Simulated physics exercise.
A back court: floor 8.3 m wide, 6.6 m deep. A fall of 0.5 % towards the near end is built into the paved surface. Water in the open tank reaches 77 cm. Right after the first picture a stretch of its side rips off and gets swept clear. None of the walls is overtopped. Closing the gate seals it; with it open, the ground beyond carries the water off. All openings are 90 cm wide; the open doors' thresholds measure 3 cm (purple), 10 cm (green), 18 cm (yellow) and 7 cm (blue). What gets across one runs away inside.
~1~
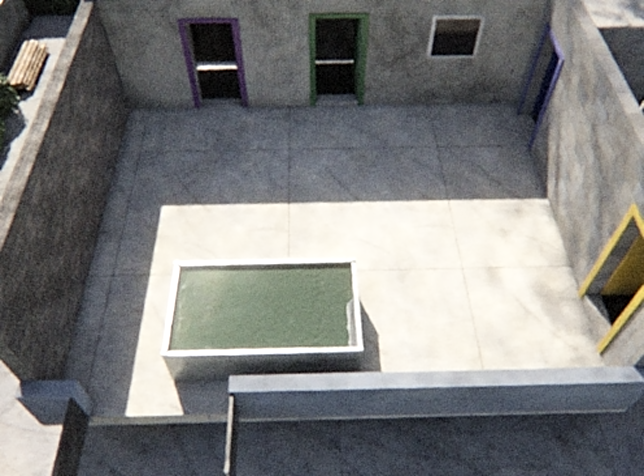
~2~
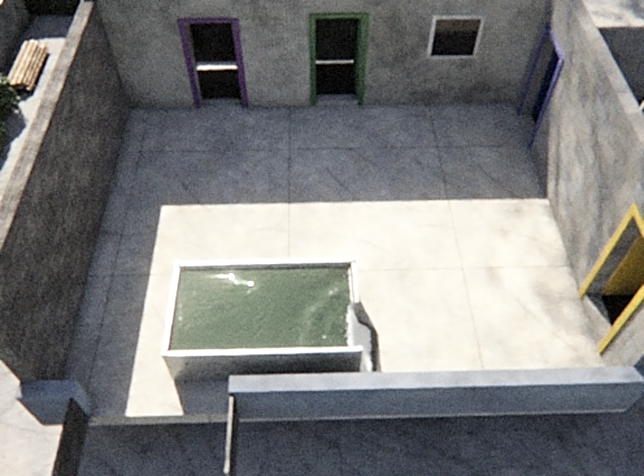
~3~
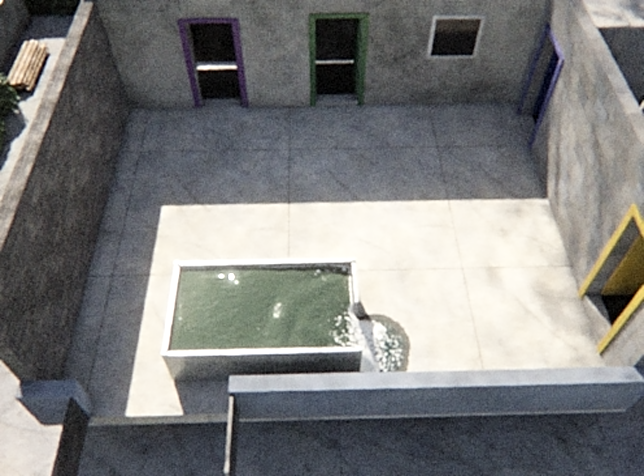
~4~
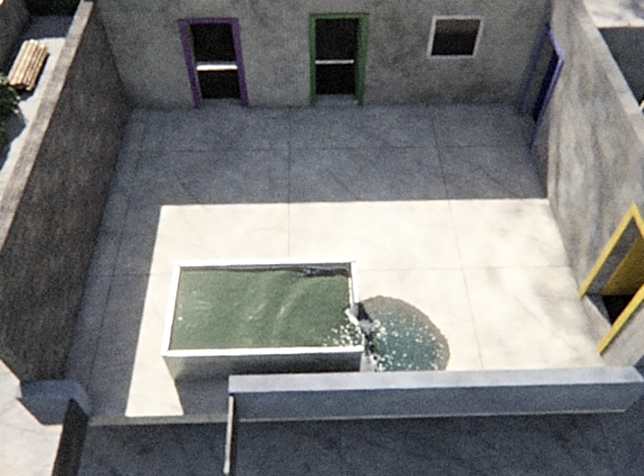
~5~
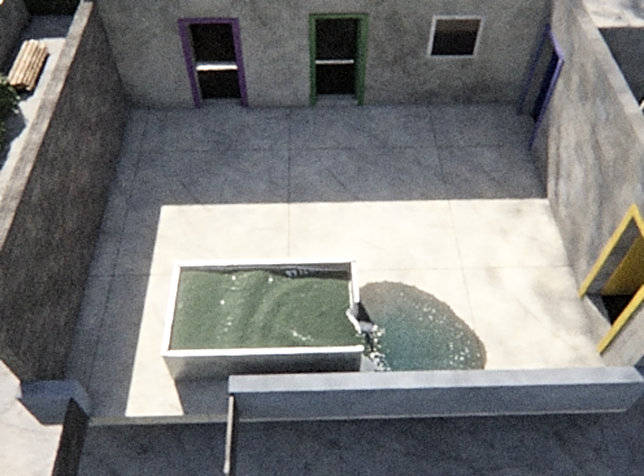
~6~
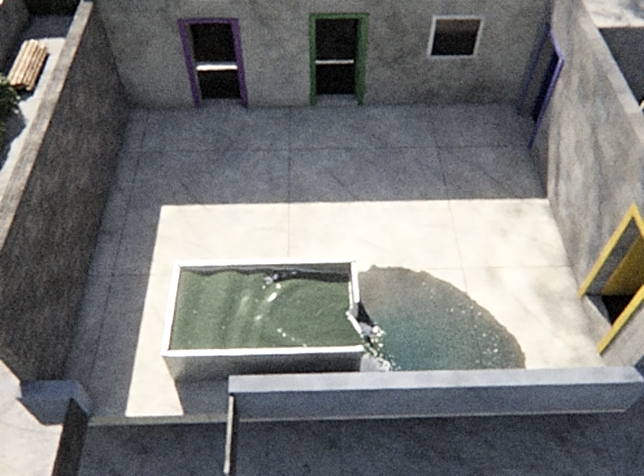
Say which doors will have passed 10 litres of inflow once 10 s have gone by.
Purple door: Limit unbroken. Green door: Limit unbroken. Yellow door: Limit broken. Blue door: Limit broken.
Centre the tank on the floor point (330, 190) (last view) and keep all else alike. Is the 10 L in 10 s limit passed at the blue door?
With that change, the limit at the blue door is surpassed.
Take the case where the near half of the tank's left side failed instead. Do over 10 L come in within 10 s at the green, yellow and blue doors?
So green stays lower, yellow stays lower, blue stays lower.
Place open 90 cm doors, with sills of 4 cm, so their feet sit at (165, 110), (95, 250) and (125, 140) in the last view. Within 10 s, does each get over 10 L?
Taking them in order, the first gets too little, the second too little and the third enough.
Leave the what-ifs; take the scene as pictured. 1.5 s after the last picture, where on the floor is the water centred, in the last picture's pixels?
Roughly (356, 333) in the last picture.
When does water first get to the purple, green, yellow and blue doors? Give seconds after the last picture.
Door times: Purple 6.0 s / green 4.5 s / yellow 0.4 s / blue 2.4 s.
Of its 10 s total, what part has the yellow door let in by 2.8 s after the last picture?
Around 70 percent.
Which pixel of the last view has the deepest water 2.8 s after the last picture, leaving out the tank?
Around (594, 335).
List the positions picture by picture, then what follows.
The first frame shows the open tank at (265, 307) is whole and still, 77 cm deep.
In the second frame, the front is at (364, 327), 0.5 m from the gap at (355, 343); 0.2 m2 of floor is under water; 77 cm left at the back of the open tank.
In the third frame, the front is at (402, 336), 0.8 m from the gap at (354, 344); 0.7 m2 of floor is under water; 77 cm left at the back of the open tank.
In the fourth frame, the front is at (440, 338), 1.4 m from the gap at (354, 344); 1.8 m2 of floor is under water; 77 cm left at the back of the open tank.
In the fifth frame, the front is at (481, 351), 2.0 m from the gap at (354, 344); 3.0 m2 of floor is under water; 77 cm left at the back of the open tank.
In the sixth frame, the front is at (519, 368), 2.6 m from the gap at (354, 344); 4.3 m2 of floor is under water; 76 cm left at the back of the open tank.
Then, 0.7 s after the last picture water covers 20 % of the floor and is deepest (42 cm) near (612, 388); purple door not reached, green door not reached, yellow door 12 cm at the sill, 0 L in, blue door not reached.
Then, 1.5 s after the last picture water covers 20 % of the floor and is deepest (42 cm) near (581, 366); purple door not reached, green door not reached, yellow door 35 cm at the sill, 33 L in, blue door not reached.
Then, 2.8 s after the last picture water covers 30 % of the floor and is deepest (33 cm) near (594, 335); purple door not reached, green door not reached, yellow door 31 cm at the sill, 151 L in, blue door 4 cm at the sill, 0 L in.
Then, 5.3 s after the last picture water covers 50 % of the floor and is deepest (23 cm) near (584, 306); purple door not reached, green door 8 cm at the sill, 0 L in, yellow door 21 cm at the sill, 216 L in, blue door 9 cm at the sill, 7 L in.
Then, 9.3 s after the last picture water covers 80 % of the floor and is deepest (12 cm) near (612, 388); purple door 4 cm at the sill, 0 L in, green door 6 cm at the sill, 0 L in, yellow door 11 cm at the sill, 223 L in, blue door 11 cm at the sill, 67 L in.
